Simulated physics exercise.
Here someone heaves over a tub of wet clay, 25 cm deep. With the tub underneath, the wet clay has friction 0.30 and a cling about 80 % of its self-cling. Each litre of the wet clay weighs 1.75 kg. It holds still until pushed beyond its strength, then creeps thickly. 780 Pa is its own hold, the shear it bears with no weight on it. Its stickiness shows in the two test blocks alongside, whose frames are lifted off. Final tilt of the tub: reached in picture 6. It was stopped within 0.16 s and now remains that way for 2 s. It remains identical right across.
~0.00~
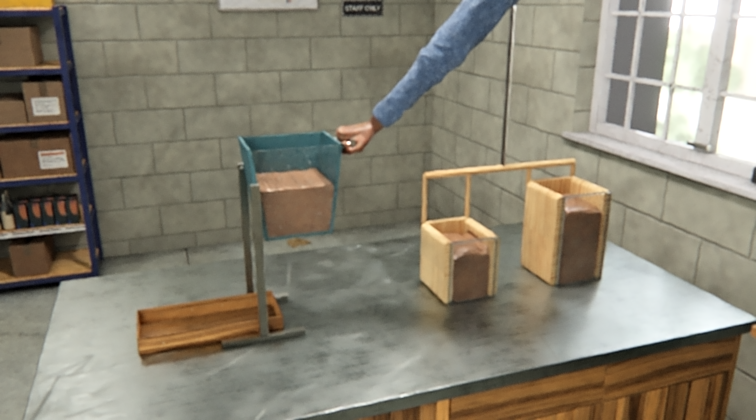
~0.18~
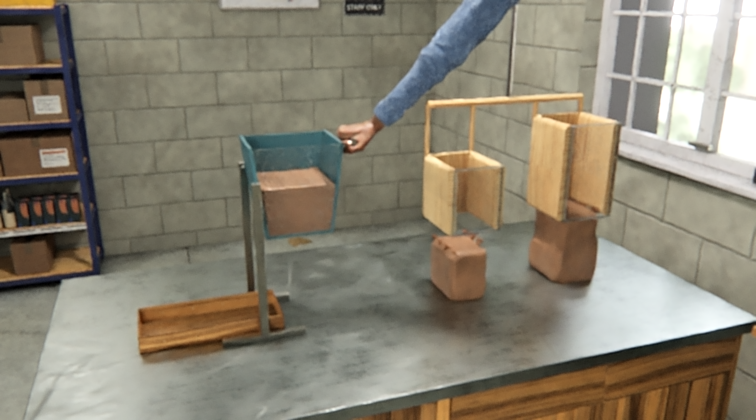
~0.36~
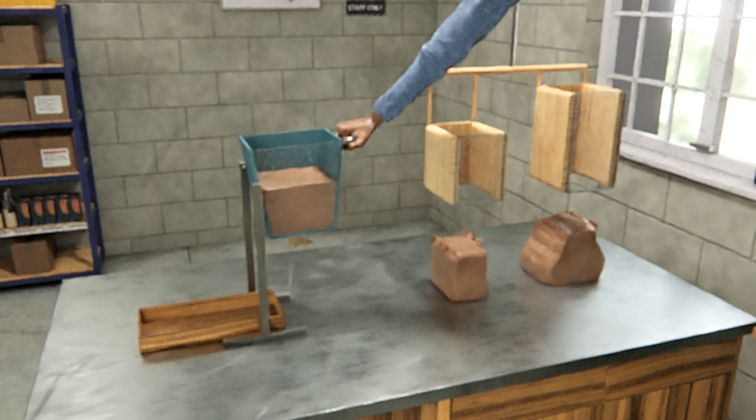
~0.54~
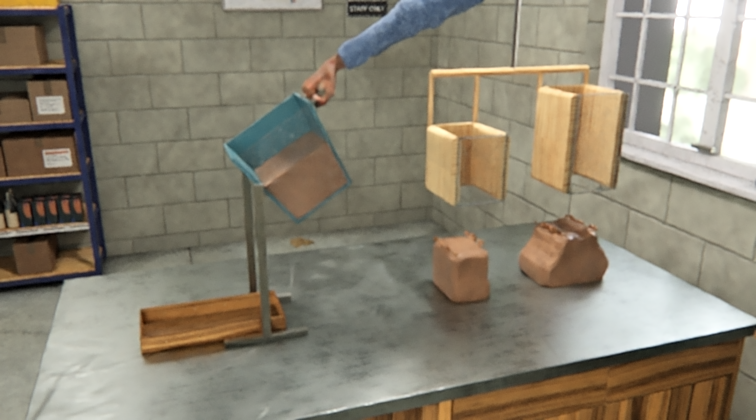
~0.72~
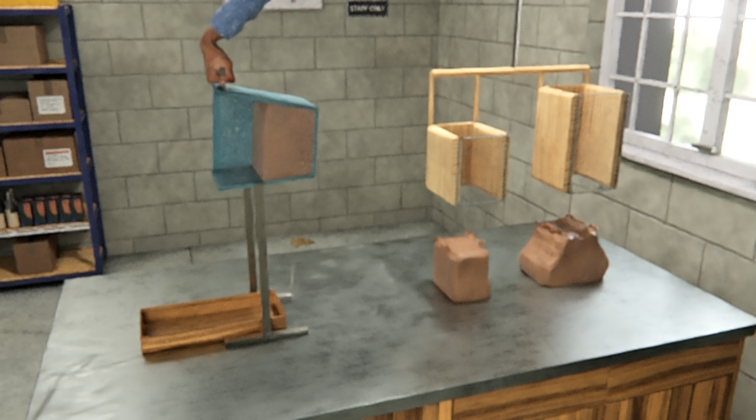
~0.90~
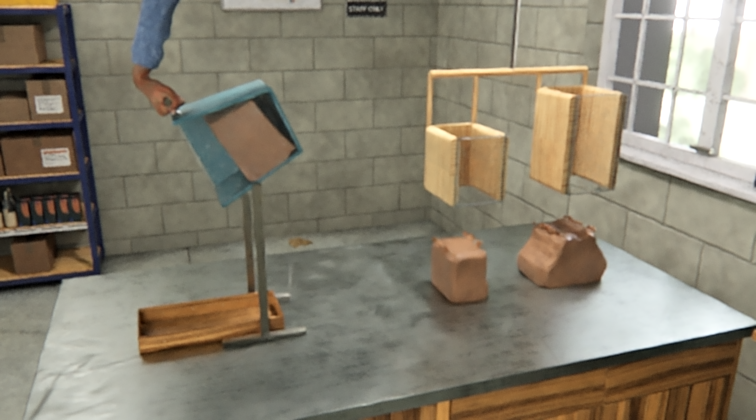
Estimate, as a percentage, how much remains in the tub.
Roughly 0 per cent remains.
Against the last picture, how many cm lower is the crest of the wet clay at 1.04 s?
About 11 cm.
After 1.04 s, the tub is at 115 degrees and holds 86 %.
After 1.21 s, the tub is at 115 degrees and holds 25 %.
After 1.38 s, the tub is at 115 degrees and holds 0 %.
After 1.55 s, the tub is at 115 degrees and holds 0 %.
After 2.90 s, at the end, the tub is at 115 degrees and holds 0 %.
